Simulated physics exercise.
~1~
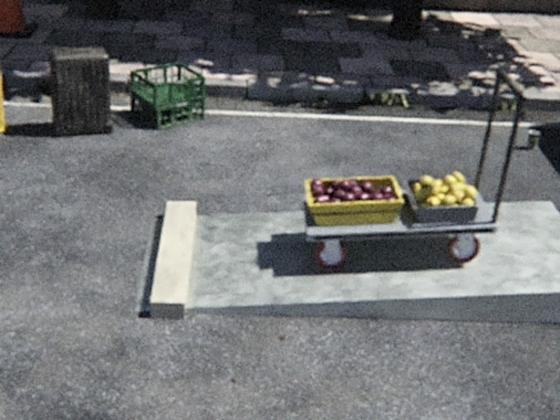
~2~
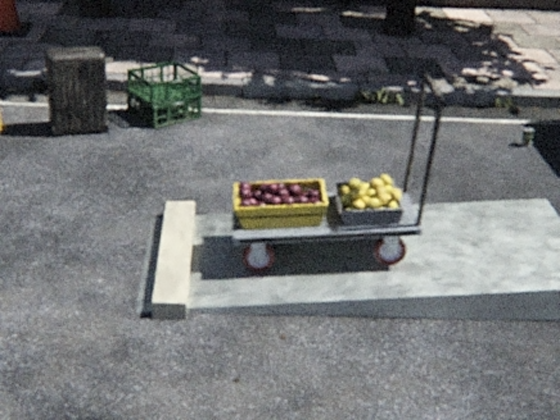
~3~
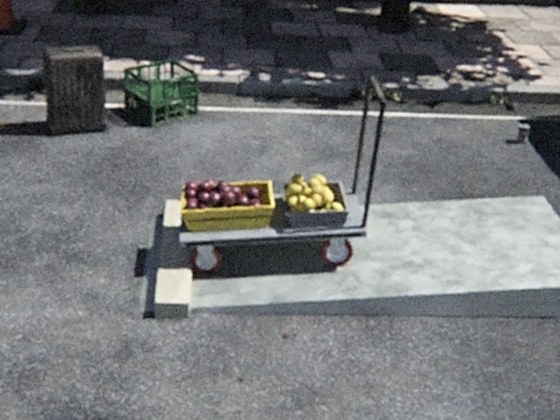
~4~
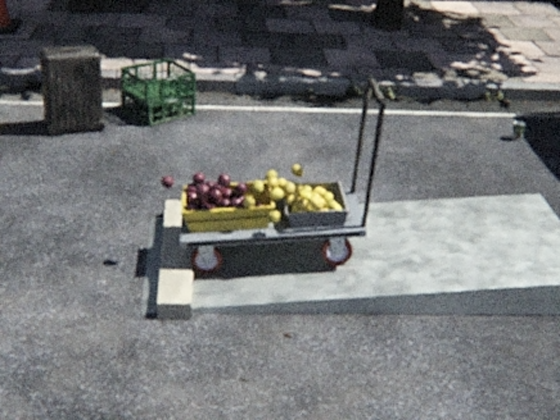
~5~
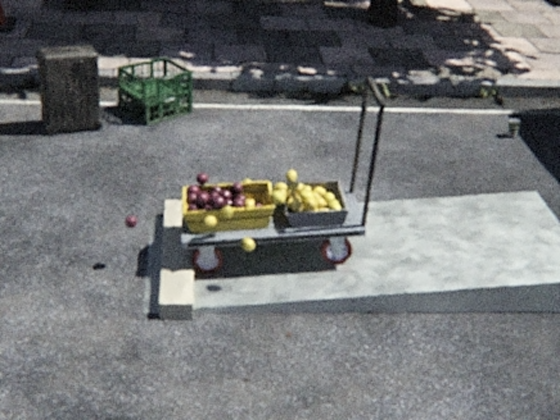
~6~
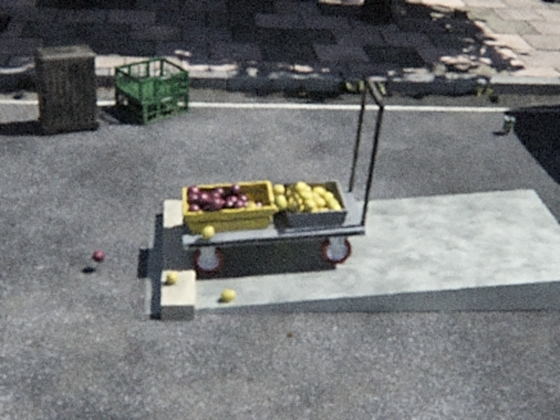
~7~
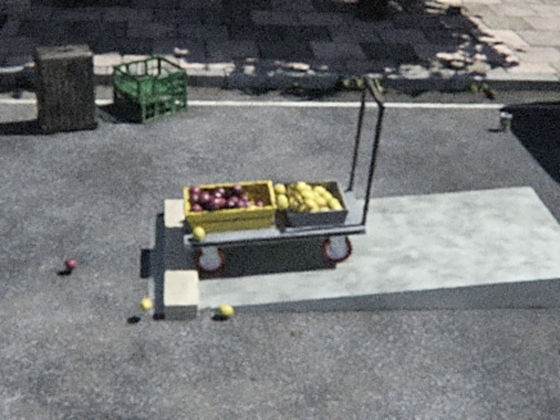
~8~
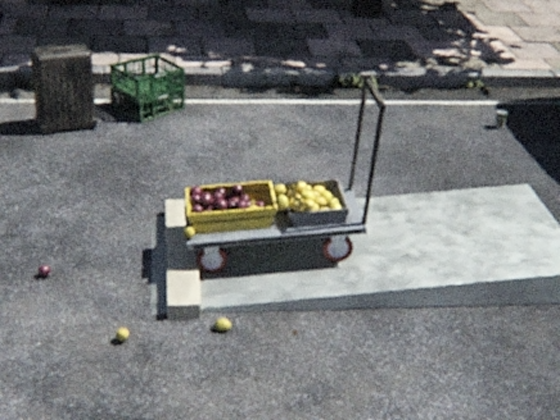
A trolley carrying a yellow box of red onions and a grey box of lemons rolled left down a ramp and stopped against a beam, flinging some produce forward; an onion and a couple of lemons ended up on the ground while the trolley stayed upright.
